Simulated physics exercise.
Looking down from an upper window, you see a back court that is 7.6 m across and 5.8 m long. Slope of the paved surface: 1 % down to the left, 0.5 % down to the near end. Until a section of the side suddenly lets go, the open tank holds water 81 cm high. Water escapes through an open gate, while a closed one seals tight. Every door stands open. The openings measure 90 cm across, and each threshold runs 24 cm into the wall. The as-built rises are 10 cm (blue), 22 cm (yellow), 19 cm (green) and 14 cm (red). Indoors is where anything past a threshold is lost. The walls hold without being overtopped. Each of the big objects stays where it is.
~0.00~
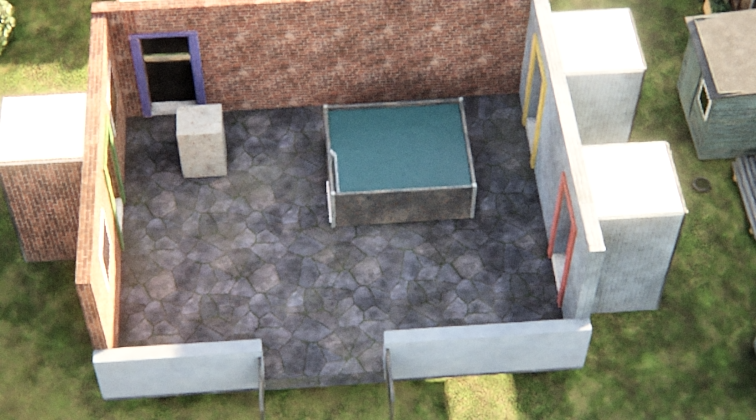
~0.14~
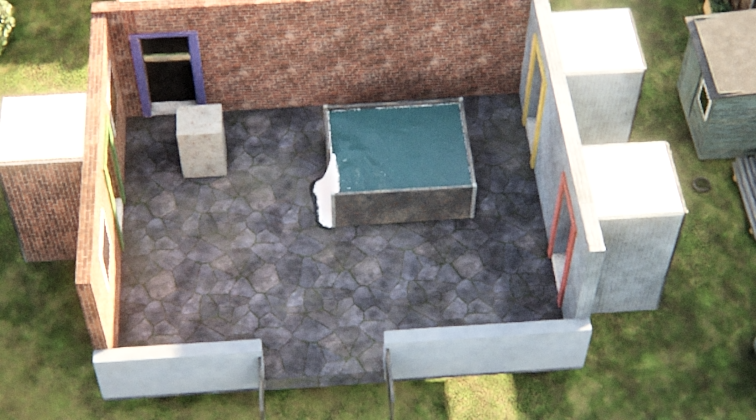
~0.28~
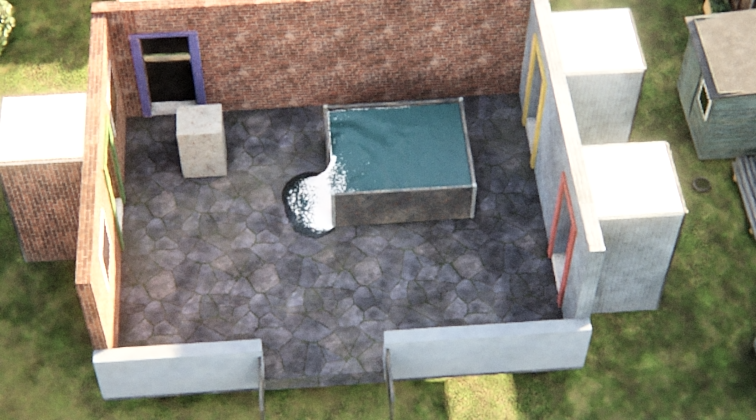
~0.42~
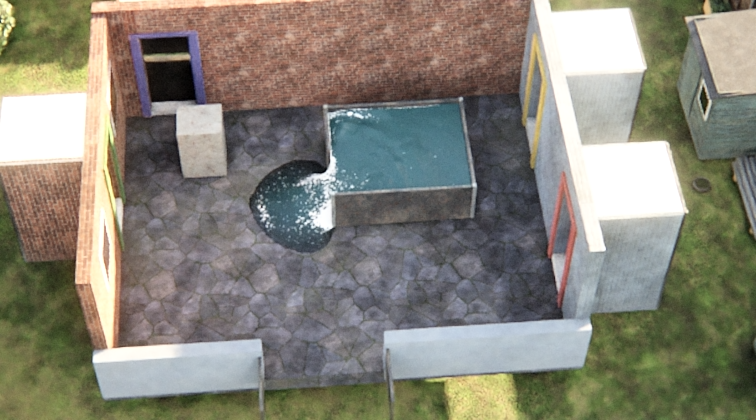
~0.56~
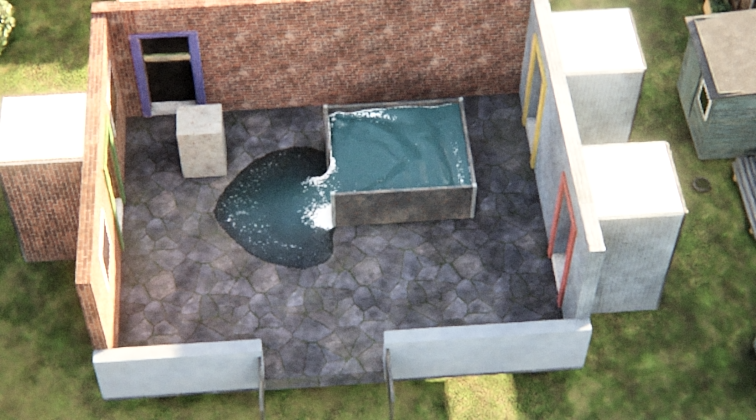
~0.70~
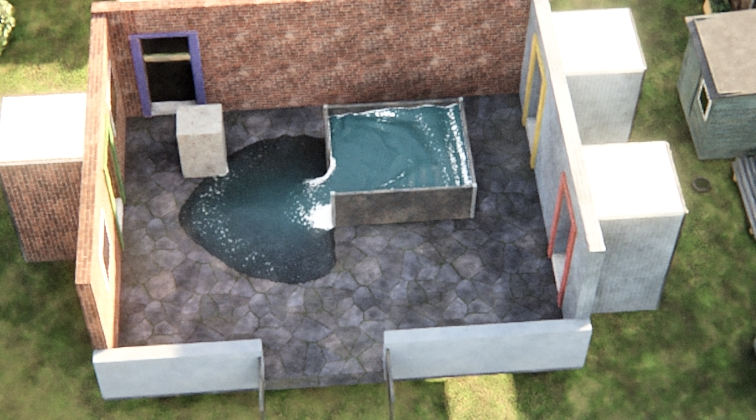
Water pours from the left side of an open tank and spreads across the paved court.
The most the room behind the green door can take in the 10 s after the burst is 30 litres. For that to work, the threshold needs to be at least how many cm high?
At least about 26 cm high.
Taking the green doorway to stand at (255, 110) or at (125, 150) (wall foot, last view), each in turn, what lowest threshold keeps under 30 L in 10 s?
Roughly 9.5 cm, then roughly 12.5 cm.
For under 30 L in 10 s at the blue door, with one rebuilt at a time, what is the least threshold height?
Blue door, minimum about 12.5 cm.
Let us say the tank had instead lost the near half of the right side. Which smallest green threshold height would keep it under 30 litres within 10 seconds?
Then it needs around 11.5 cm.
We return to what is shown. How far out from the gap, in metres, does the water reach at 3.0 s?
Near 5.0 m, more or less.
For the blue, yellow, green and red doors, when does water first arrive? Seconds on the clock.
Blue = 1.6 s, yellow = 7.5 s, green = 1.0 s, red = 7.0 s.
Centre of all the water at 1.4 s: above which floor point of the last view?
(350, 187) or so.
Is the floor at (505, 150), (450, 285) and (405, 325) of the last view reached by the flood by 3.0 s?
In order: Untouched, untouched, untouched.
After 1.4 s water covers 35 % of the floor, deepest (45 cm) near (322, 209); 29 cm at the green door, 2 litres in over its 19 cm threshold.
After 3.0 s water covers 45 % of the floor, deepest (38 cm) near (119, 340); 28 cm at the green door, 83 litres in over its 19 cm threshold.
After 10.0 s water covers 100 % of the floor, deepest (17 cm) near (117, 377); 16 cm at the green door, 110 litres in over its 19 cm threshold.
At the green door as built, the water arrived by 1.0 s and peaked near 35 cm at 2.0 s.
Run again over the same 10 s with other heights there, 46 litres in over 23.5 cm, 4 litres over 32 cm. The limit of 30 litres is kept from about 26 cm up.
